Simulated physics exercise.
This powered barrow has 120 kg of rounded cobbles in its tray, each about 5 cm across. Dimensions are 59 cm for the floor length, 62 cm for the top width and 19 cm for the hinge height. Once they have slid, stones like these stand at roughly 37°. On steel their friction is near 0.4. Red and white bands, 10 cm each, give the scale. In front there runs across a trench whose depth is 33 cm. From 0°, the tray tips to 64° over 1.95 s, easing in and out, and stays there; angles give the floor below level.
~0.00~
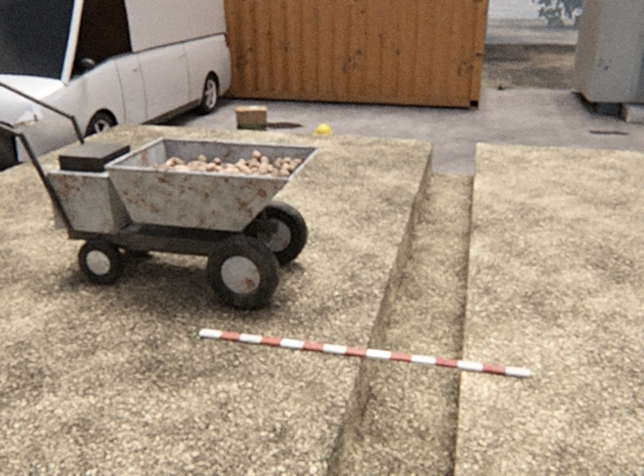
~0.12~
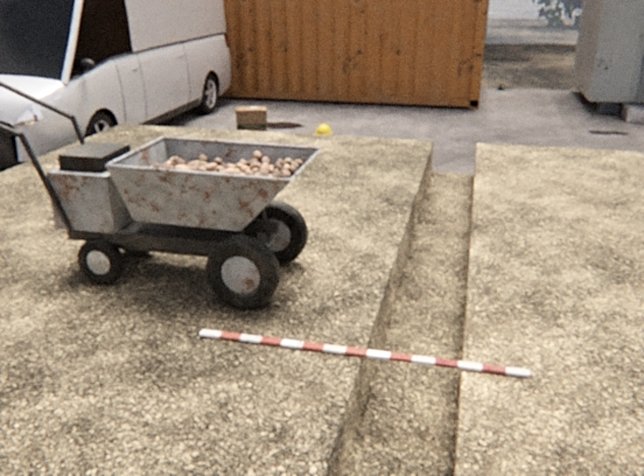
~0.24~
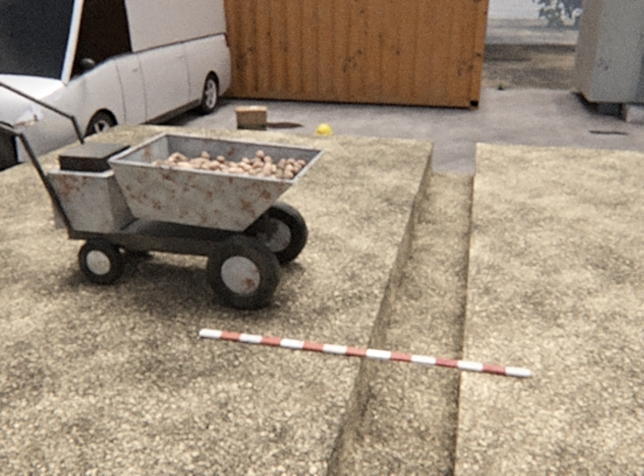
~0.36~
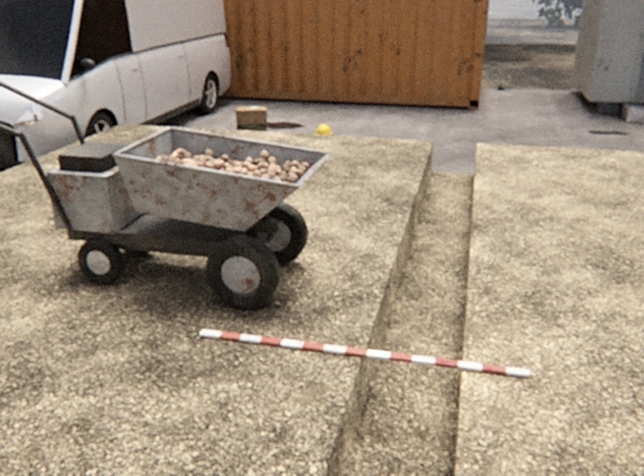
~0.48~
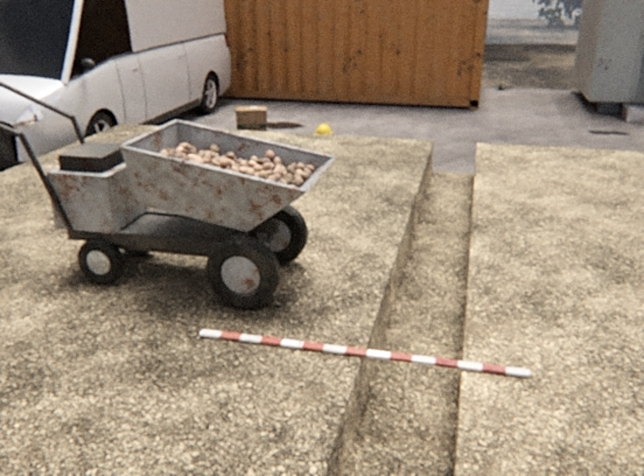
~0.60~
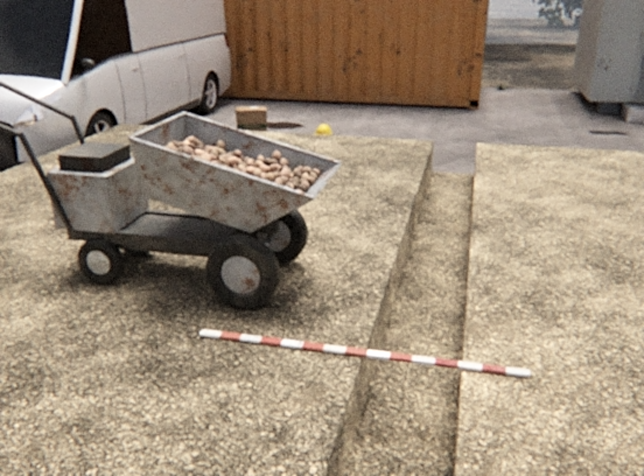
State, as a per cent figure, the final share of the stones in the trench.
The final share is about 99 per cent.
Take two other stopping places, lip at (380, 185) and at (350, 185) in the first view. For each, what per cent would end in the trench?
From the first spot near 55, from the second near 85 per cent.
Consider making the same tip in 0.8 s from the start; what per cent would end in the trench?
Expected share: Around 100%.
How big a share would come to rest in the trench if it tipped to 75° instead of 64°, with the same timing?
The trench would hold about 85% of it.
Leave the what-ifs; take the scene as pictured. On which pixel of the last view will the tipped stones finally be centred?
Around (418, 341).
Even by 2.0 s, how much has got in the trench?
By that point it's something like 30 in a hundred.
After 1.5 s the floor is at 54°; 100 % in the tray; the foremost stones are at (349, 235).
After 2.0 s the floor is at 64°; 66 % in the tray, 5 % short of the trench, 28 % in the trench; the foremost stones are at (443, 359).
After 2.4 s the floor is at 64°; 34 % in the tray, 4 % short of the trench, 61 % in the trench; the foremost stones are at (457, 361).
After 4.3 s the floor is at 64°; 0 % in the tray, 1 % short of the trench, 99 % in the trench; the foremost stones are at (457, 365).
